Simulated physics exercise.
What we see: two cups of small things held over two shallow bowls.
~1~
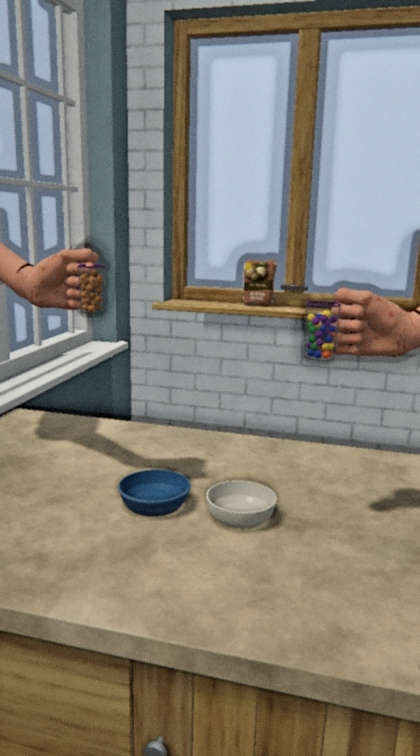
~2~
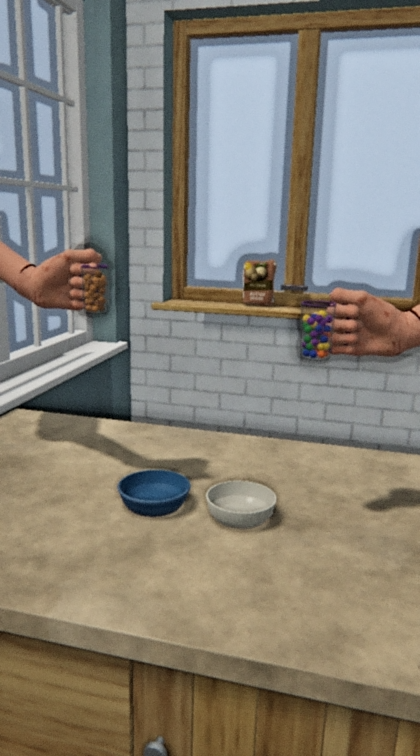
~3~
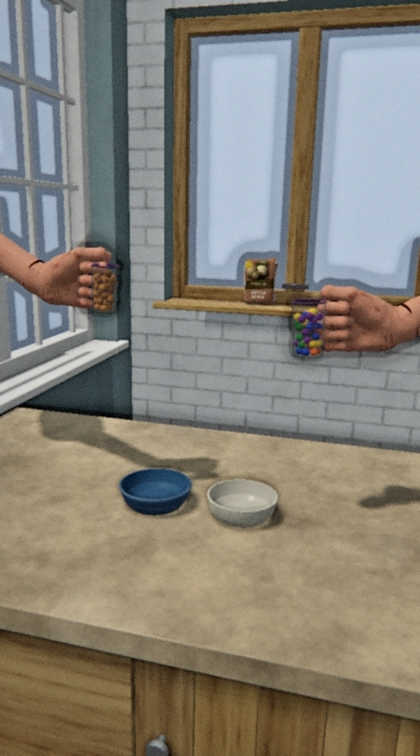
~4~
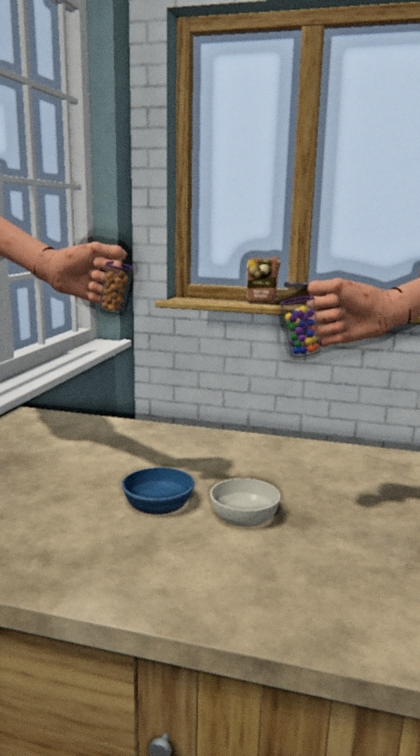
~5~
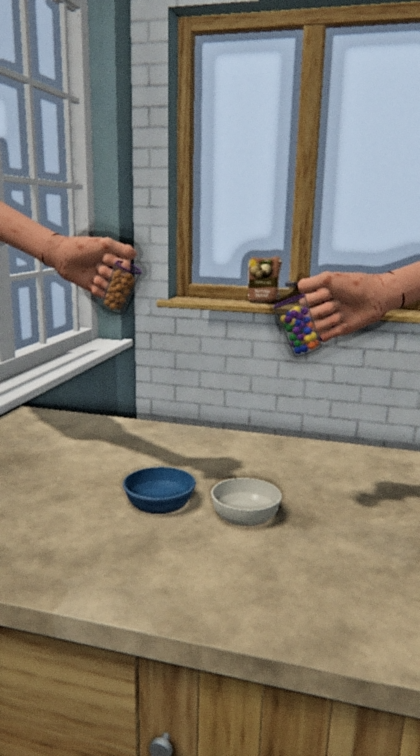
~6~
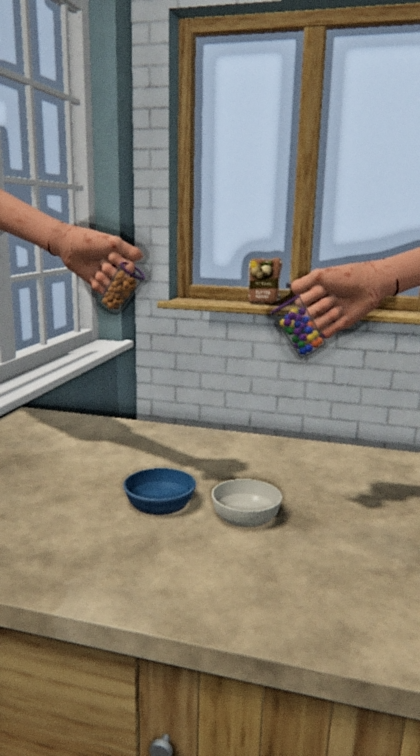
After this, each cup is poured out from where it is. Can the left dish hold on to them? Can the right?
Outcome: On the left the dish: It is likely to finish incomplete with pieces gone. Right: It is likely to finish incomplete with pieces gone.
Then, 0.45 s past the last view, left, all still in the cup; right, all still in the cup.
Then, 0.94 s past the last view, left, all still in the cup; right, most still in the cup, a small part in the air.
Then, 1.52 s past the last view, left, about a quarter still in the cup, about a quarter in the dish, about two thirds in the air; right, about two thirds in the dish, a small part outside the dish, about a quarter in the air.
Finally, left, most in the dish, about a quarter outside the dish; right, most in the dish, about a quarter outside the dish.
